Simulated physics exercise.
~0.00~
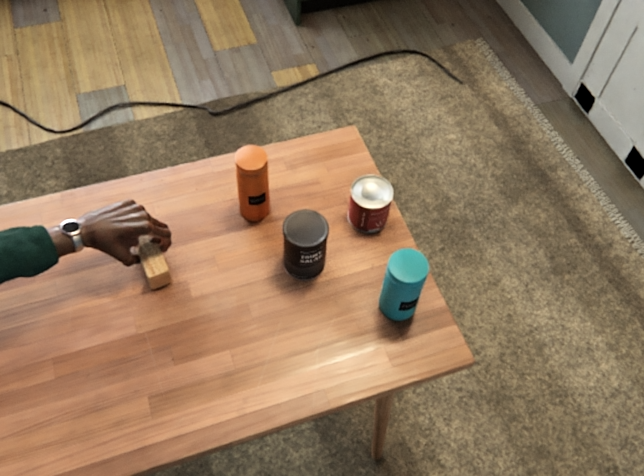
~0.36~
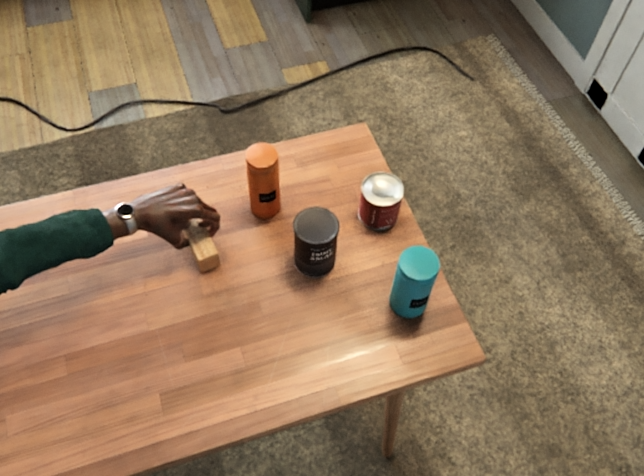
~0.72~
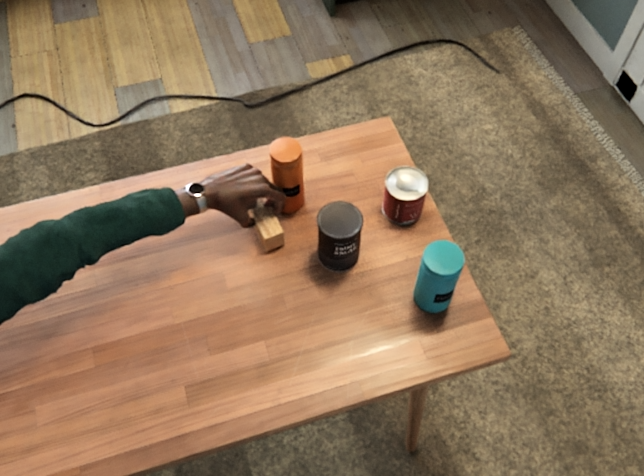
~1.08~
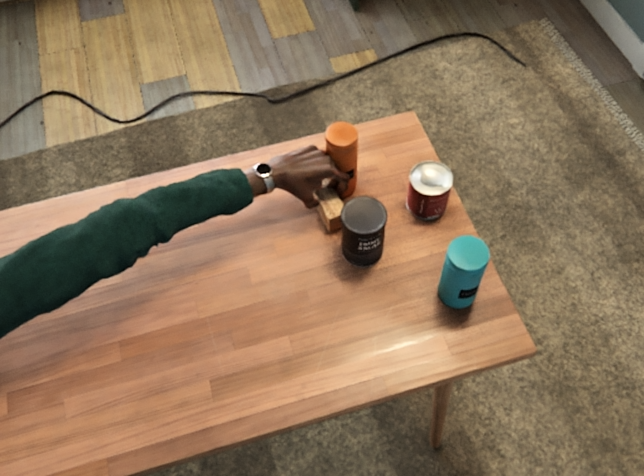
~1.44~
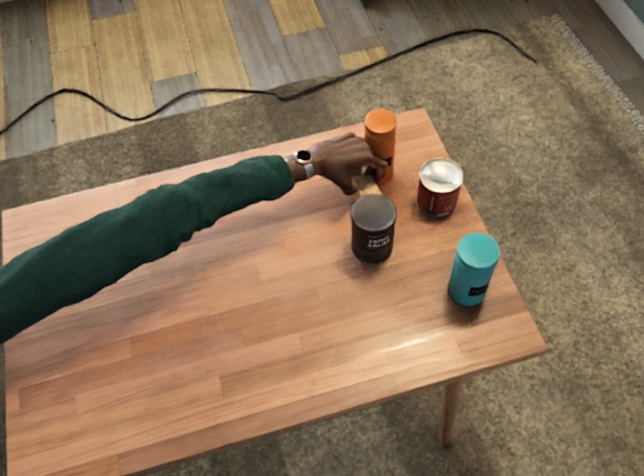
A hand slides a small wooden block rightward across a table, pushing an upright orange jar along past a black tin.
